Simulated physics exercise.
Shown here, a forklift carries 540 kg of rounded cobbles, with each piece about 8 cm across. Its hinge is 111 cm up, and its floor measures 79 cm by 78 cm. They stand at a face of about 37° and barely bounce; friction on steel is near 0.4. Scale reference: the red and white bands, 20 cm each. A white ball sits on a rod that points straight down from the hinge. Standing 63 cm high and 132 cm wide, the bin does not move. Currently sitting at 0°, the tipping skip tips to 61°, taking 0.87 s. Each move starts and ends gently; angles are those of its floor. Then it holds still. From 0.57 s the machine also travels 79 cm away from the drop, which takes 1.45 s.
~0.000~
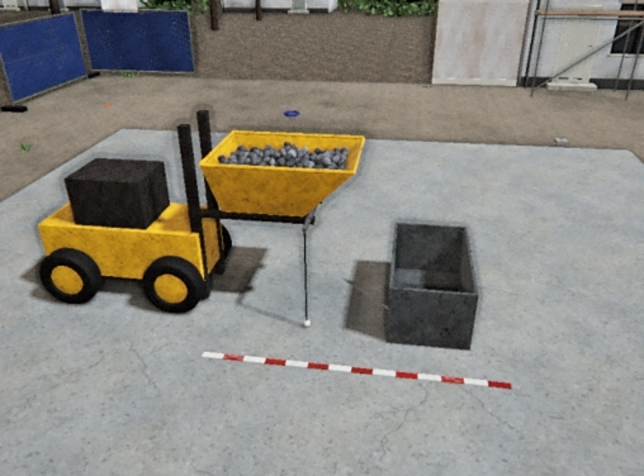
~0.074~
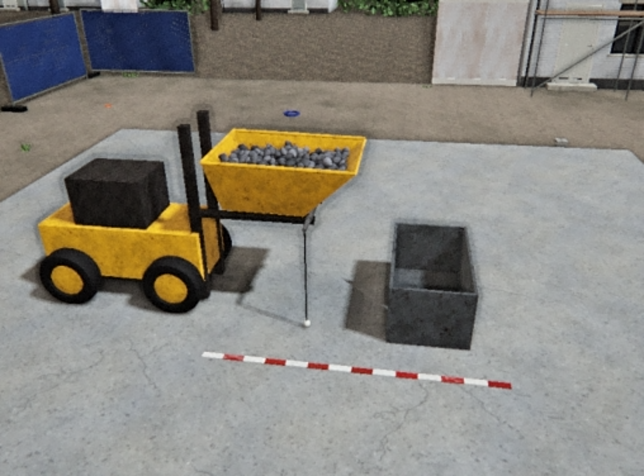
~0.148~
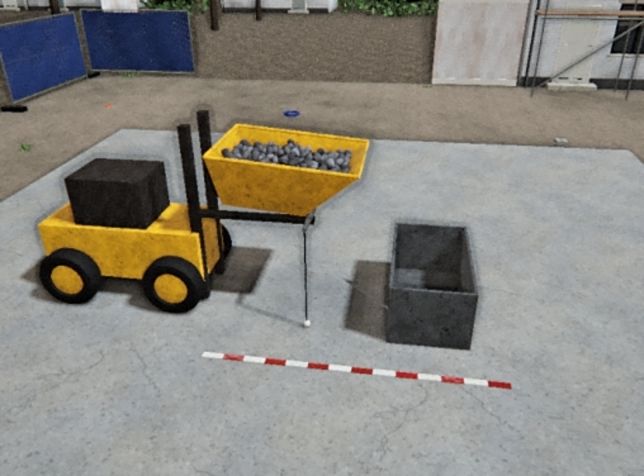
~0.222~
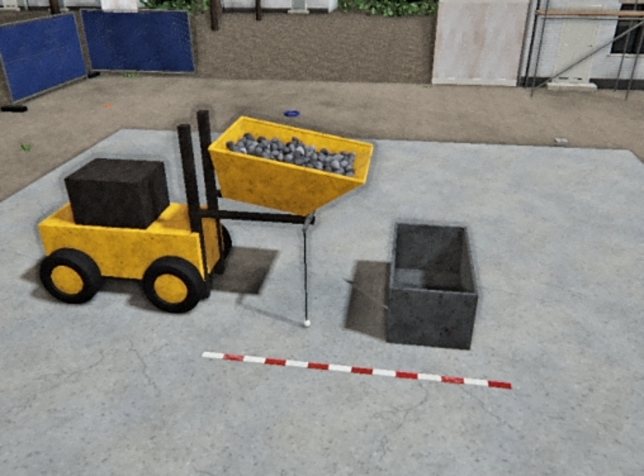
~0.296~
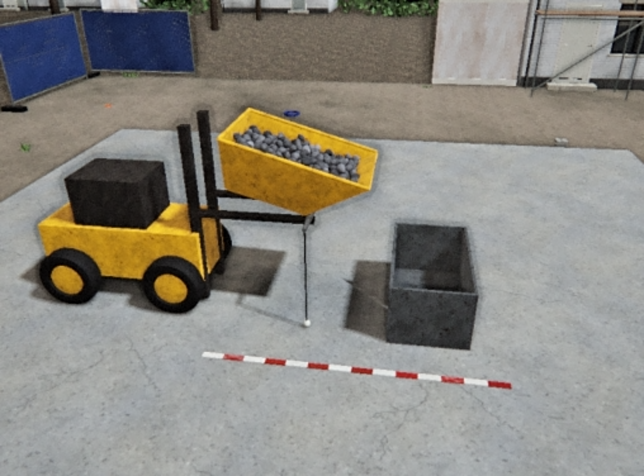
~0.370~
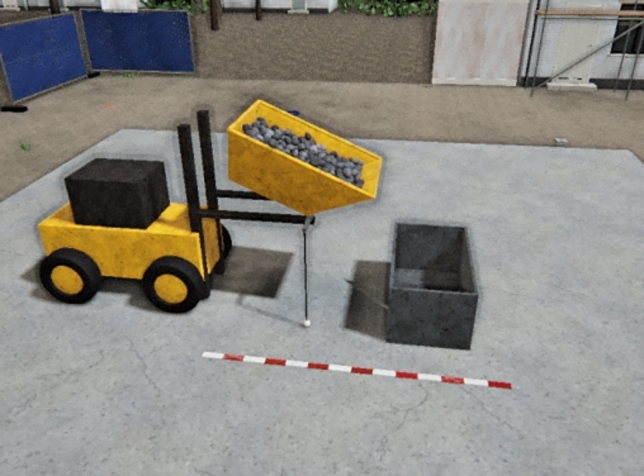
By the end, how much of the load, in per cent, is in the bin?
30 %.
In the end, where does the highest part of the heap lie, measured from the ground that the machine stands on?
About 28 cm above it.
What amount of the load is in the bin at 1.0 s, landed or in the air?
Something like 0 in a hundred.
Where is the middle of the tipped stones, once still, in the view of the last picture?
Their centre sits close to (368, 295).
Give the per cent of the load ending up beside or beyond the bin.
Estimated share: Approx. 0 %.
After 0.6 s the floor is at 51°; 100 % in the tipping skip; the foremost stones are at (371, 207).
After 1.0 s the floor is at 61°; 89 % in the tipping skip, 8 % short of the bin, 2 % in the bin; the foremost stones are at (406, 246).
After 2.5 s the floor is at 61°; 14 % in the tipping skip, 53 % short of the bin, 30 % in the bin, 2 % beside or beyond the bin; the foremost stones are at (481, 320).
After 5.0 s the floor is at 61°; 0 % in the tipping skip, 67 % short of the bin, 30 % in the bin, 2 % beside or beyond the bin; the foremost stones are at (484, 321).
